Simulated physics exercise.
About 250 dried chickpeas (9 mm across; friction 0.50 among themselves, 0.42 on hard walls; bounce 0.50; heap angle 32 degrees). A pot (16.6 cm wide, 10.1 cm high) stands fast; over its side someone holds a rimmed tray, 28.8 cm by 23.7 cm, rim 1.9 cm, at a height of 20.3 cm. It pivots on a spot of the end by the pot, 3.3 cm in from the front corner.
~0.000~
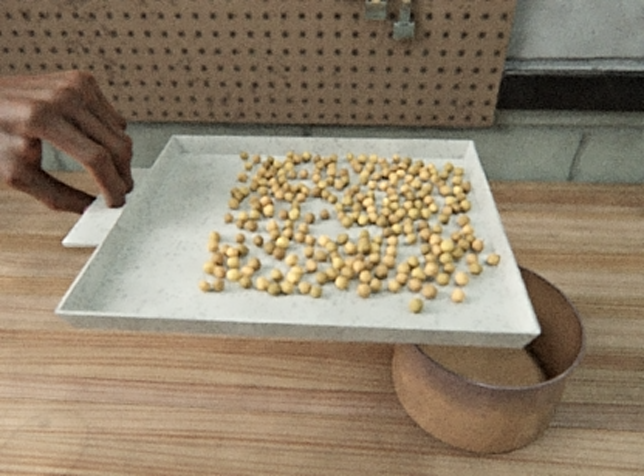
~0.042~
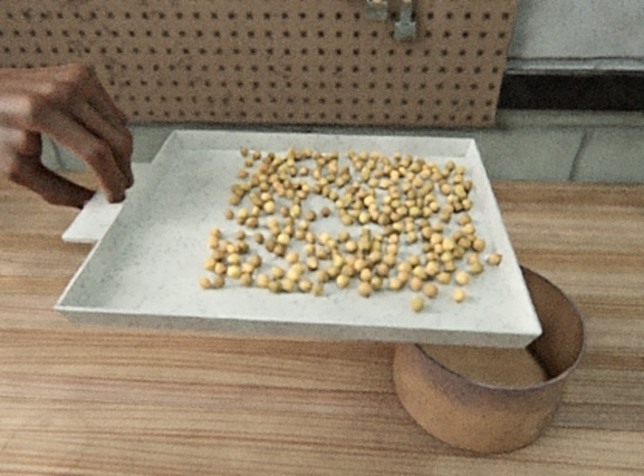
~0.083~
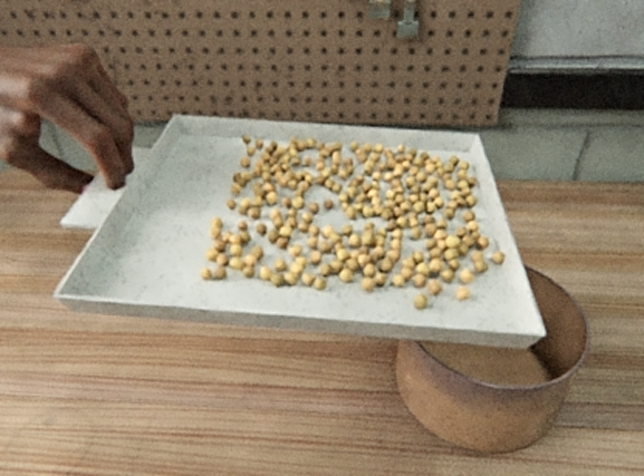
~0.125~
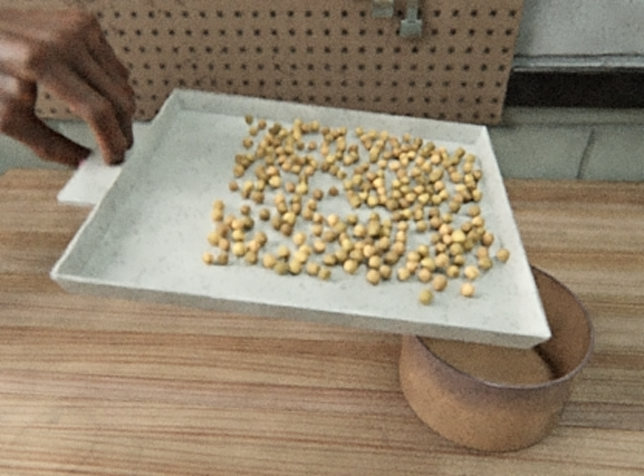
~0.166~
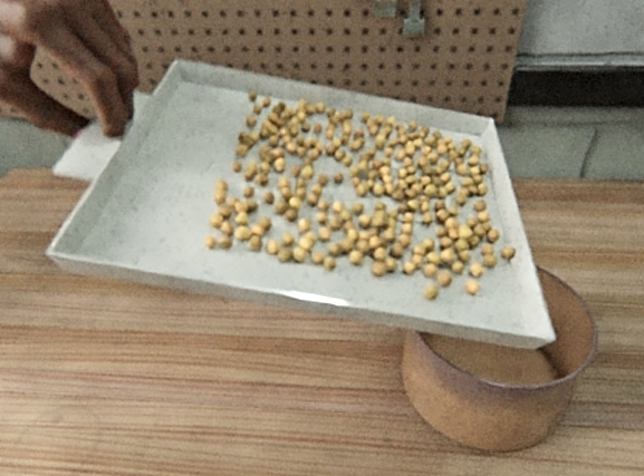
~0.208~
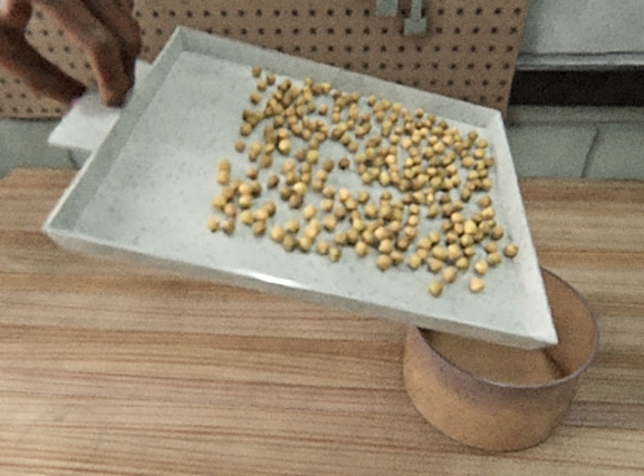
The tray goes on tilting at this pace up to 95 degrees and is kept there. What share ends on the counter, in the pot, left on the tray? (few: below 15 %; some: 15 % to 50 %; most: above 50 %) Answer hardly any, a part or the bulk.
On the counter: The bulk; in the pot: Hardly any; left on the tray: Hardly any.
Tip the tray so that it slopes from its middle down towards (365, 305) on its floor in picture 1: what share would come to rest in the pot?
Some 0 per cent.
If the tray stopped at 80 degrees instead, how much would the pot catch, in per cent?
In that case some 5 per cent.
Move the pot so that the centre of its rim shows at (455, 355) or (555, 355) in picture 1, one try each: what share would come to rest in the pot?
About 0 and 35 per cent.
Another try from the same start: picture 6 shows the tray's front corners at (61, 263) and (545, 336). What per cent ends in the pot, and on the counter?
Pot 0, counter 100.
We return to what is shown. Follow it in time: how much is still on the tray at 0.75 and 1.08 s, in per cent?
In turn: 85, 5.
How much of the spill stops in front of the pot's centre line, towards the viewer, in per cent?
About 100 per cent.
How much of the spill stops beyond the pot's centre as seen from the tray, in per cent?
Some 90 per cent.
Then, at 0.53 s, tilt 55 degrees; the tray holds 100 %, the pot 0 %.
After 0.75 s, tilt 81 degrees; the tray holds 85 %, the pot 0 %.
After 1.08 s, tilt 95 degrees; the tray holds 5 %, the pot 0 %.
At rest (1.9 s), counter 100 %, pot 0 %, tray 0 %.
